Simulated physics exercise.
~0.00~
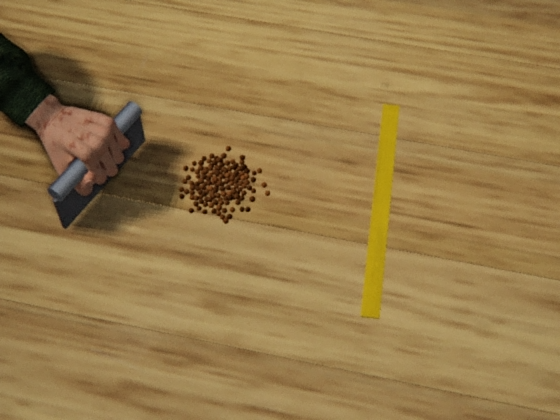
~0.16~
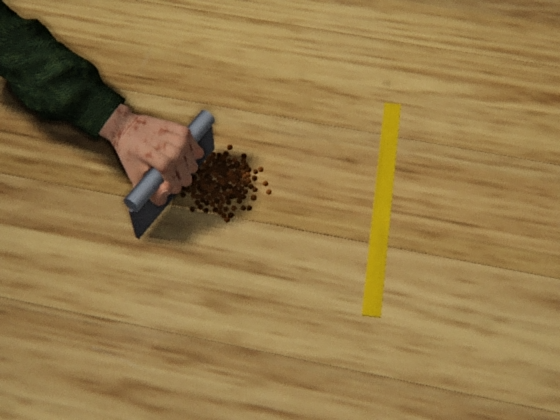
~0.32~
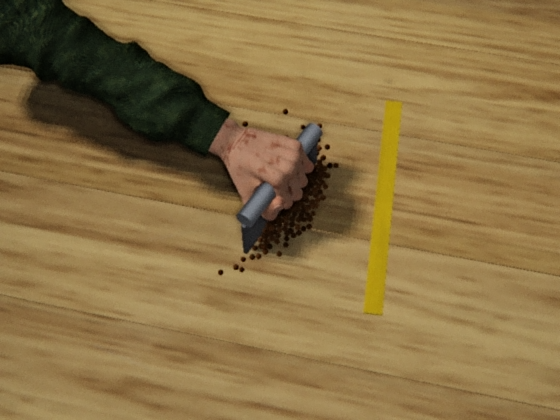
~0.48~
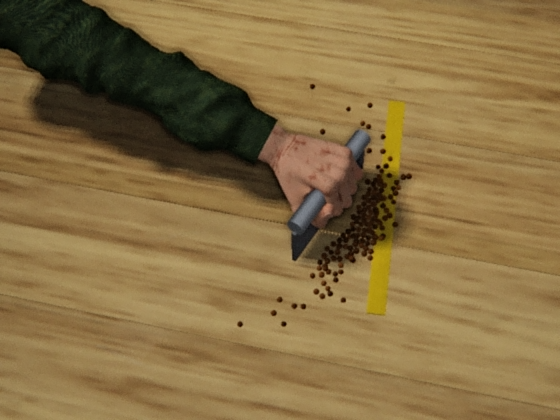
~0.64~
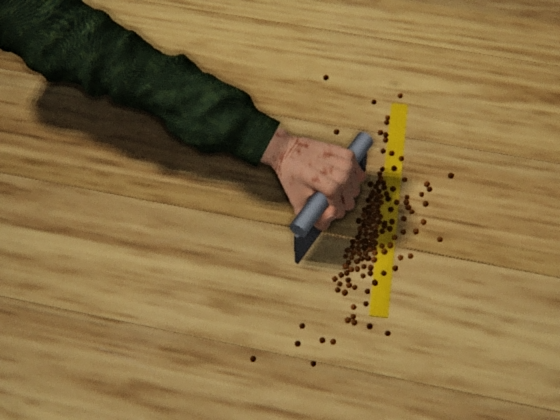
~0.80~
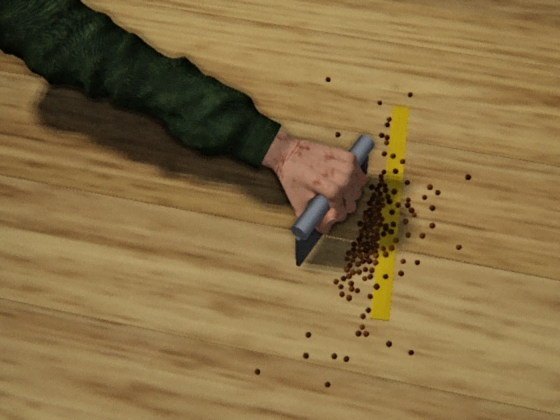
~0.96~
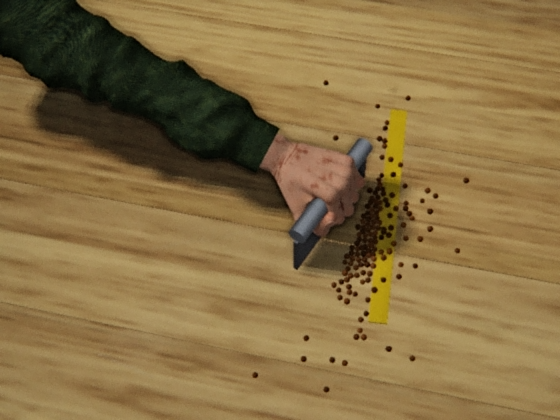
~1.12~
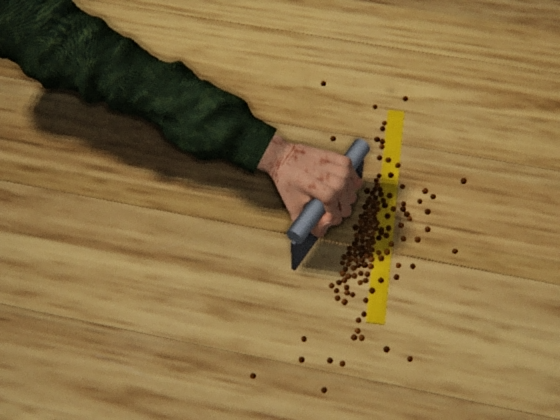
A hand with a scraper pushes small brown balls right, scattering some across a yellow strip.
